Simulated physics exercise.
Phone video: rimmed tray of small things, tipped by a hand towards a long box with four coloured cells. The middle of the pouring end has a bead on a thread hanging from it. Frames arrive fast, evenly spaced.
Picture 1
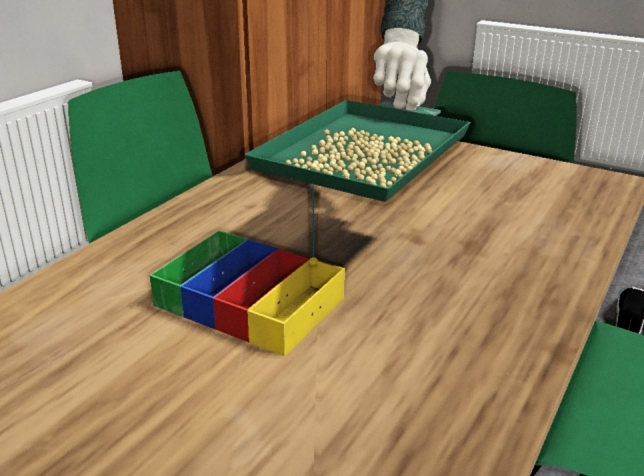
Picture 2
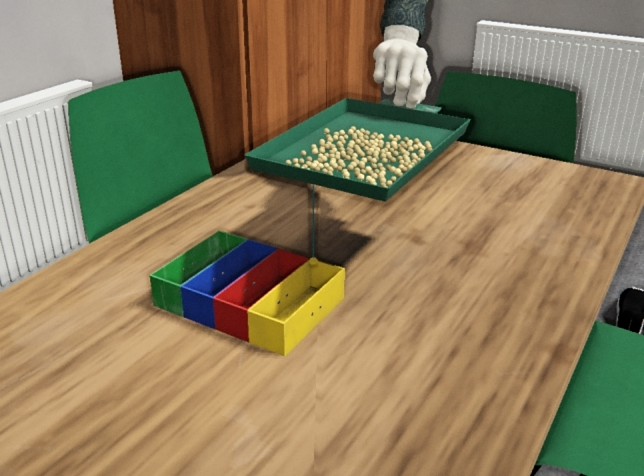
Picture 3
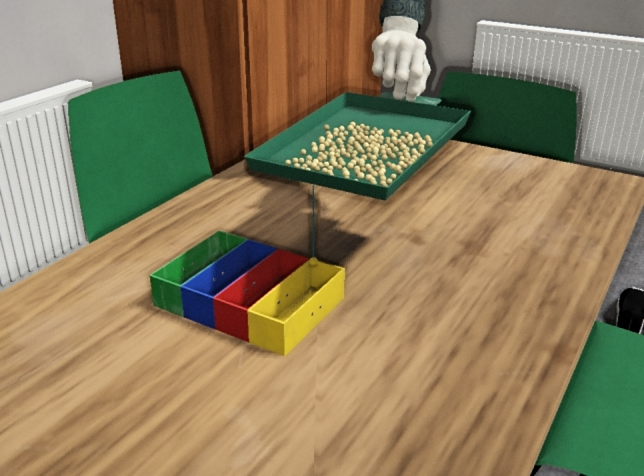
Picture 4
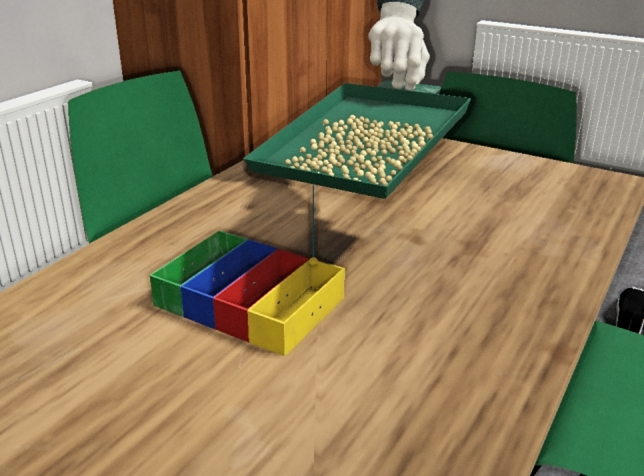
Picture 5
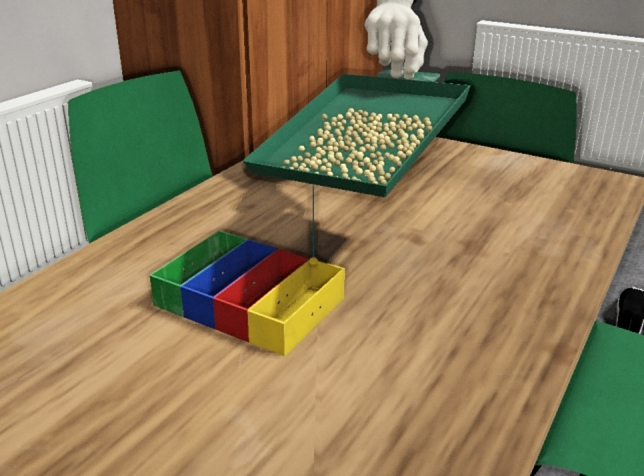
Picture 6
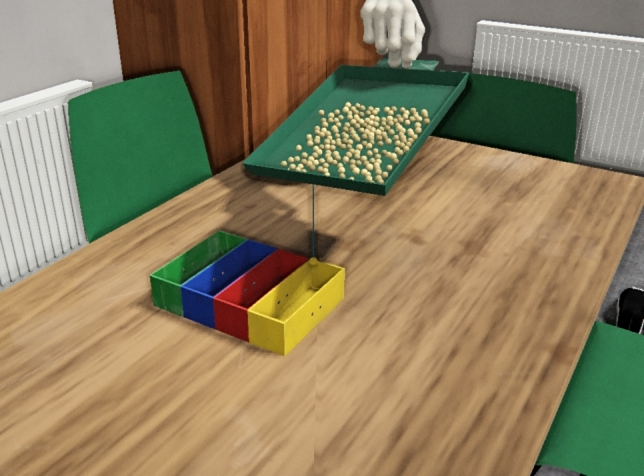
A pale, white-looking hand at the far end of a green rimmed tray of small beige beans is seen from above a wooden table, in a room with green chairs and white radiators. Below the tray's near end sits a long box with green, blue, red and yellow cells. The hand gradually raises the far end, tilting the tray towards the viewer, while the camera stays still.
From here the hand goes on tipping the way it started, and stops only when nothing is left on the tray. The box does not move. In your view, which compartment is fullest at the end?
Fullest: The blue compartment.
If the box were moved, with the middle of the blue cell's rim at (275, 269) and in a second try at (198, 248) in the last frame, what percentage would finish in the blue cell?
First placement: Some 30 %; second placement: Some 0 %.
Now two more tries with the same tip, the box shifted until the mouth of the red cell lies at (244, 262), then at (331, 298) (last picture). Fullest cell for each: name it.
It would be red the first time and the green cell the second time.
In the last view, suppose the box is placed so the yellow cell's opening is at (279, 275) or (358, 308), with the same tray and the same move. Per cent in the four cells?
First 100 %, then 60 %.
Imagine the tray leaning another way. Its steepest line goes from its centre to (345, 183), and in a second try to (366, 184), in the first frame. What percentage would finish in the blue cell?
Roughly 0 per cent, and 0 per cent.
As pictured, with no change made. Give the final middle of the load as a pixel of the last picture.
I'd place the middle at about (240, 296).
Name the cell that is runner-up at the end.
Second: The red cell.
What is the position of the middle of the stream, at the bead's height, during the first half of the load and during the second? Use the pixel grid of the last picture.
Around (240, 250) at first; around (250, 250) after that.
Soon, tray tipped steeply; nearly all on the tray; a stray few in the red cell; a stray few in the yellow cell; a stray few in the blue cell; a stray few falling or outside the box.
A while on, tray tipped right over; about a quarter on the tray; about a third in the blue cell; a small part in the red cell; a stray few in the yellow cell; about a quarter falling or outside the box.
Towards the end, tray tipped past a quarter turn; about two thirds in the blue cell; about a quarter in the red cell; a small part in the yellow cell; a stray few in the green cell; a stray few falling or outside the box.
Finally, tray tipped past a quarter turn; about two thirds in the blue cell; about a quarter in the red cell; a small part in the yellow cell; a stray few in the green cell; a stray few outside the box.
